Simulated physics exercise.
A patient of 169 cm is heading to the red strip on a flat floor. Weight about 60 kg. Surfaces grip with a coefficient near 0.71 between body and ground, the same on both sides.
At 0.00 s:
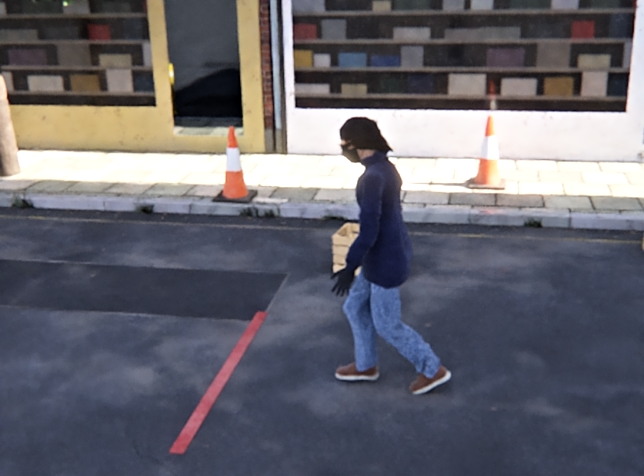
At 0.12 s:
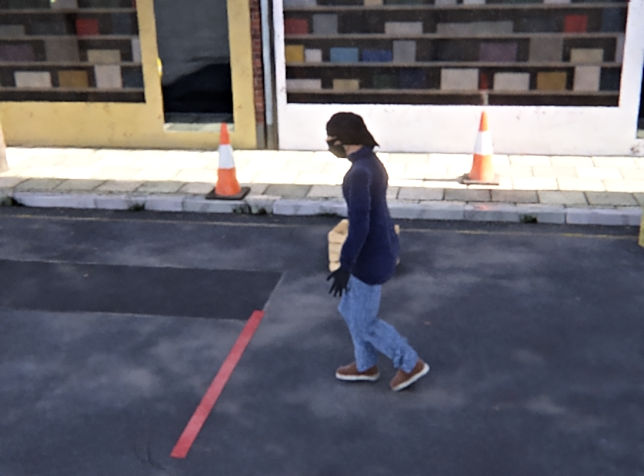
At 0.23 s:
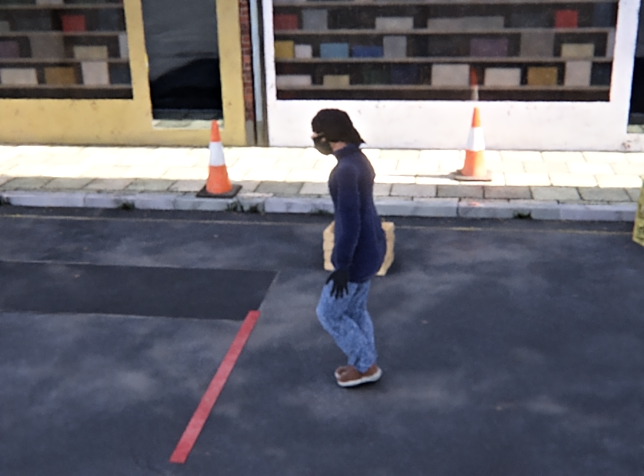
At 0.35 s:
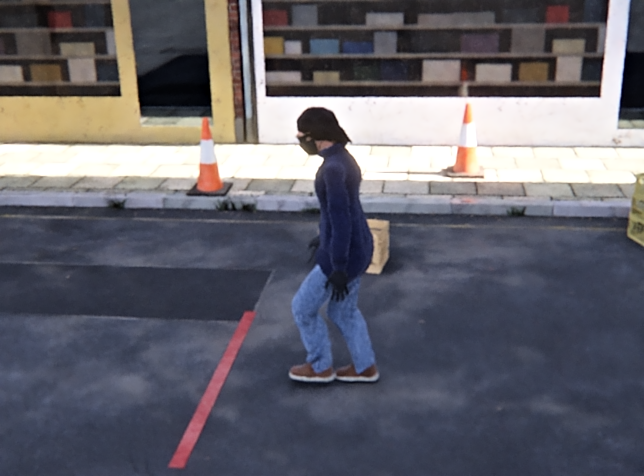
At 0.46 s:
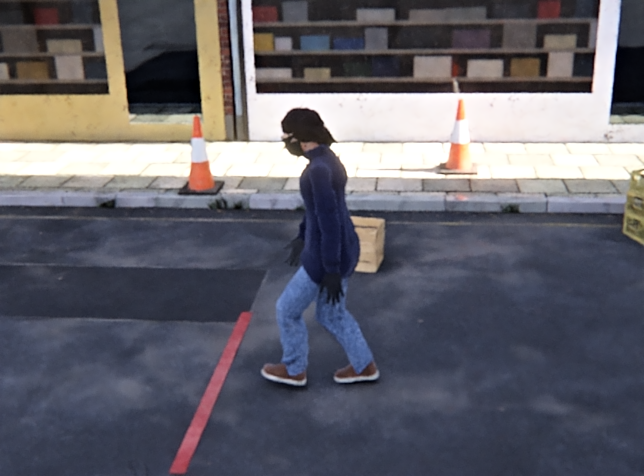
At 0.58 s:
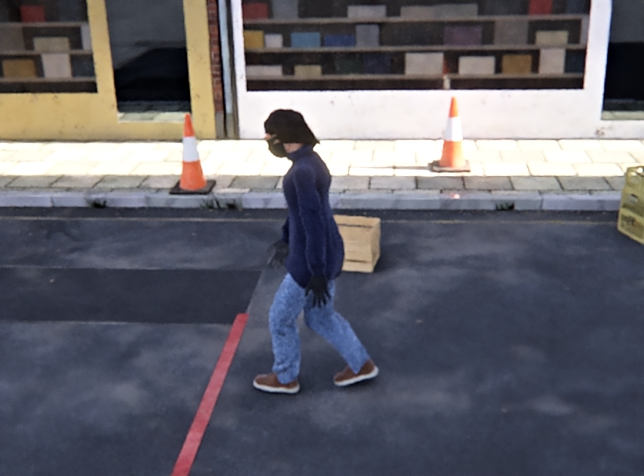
A person in a dark top and jeans walks left across asphalt toward a red strip.
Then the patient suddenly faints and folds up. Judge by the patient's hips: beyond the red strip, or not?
It never reaches the line.
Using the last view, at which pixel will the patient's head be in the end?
Around (140, 404).
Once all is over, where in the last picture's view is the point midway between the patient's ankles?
Estimated position: Around (299, 389).
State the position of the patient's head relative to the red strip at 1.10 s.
Position: Approx. 5 cm past.
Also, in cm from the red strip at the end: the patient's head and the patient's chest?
The patient's head ends 30 cm past it, and the patient's chest ends 10 cm past it.
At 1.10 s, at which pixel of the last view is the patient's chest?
Roughly (236, 297).
After 0.85 s the patient's hips are 44 cm short of the red strip, near (285, 298) in the last picture's view; the patient's head 31 cm short of the red strip.
After 1.10 s the patient's hips are 33 cm short of the red strip, near (267, 332) in the last picture's view; the patient's head 6 cm past the red strip.
After 1.40 s the patient's hips are 20 cm short of the red strip, near (239, 369) in the last picture's view; the patient's head 32 cm past the red strip.
At rest, 2.2 s, patient's hips stop short of the red strip; patient's head crosses the red strip; patient's chest crosses the red strip.
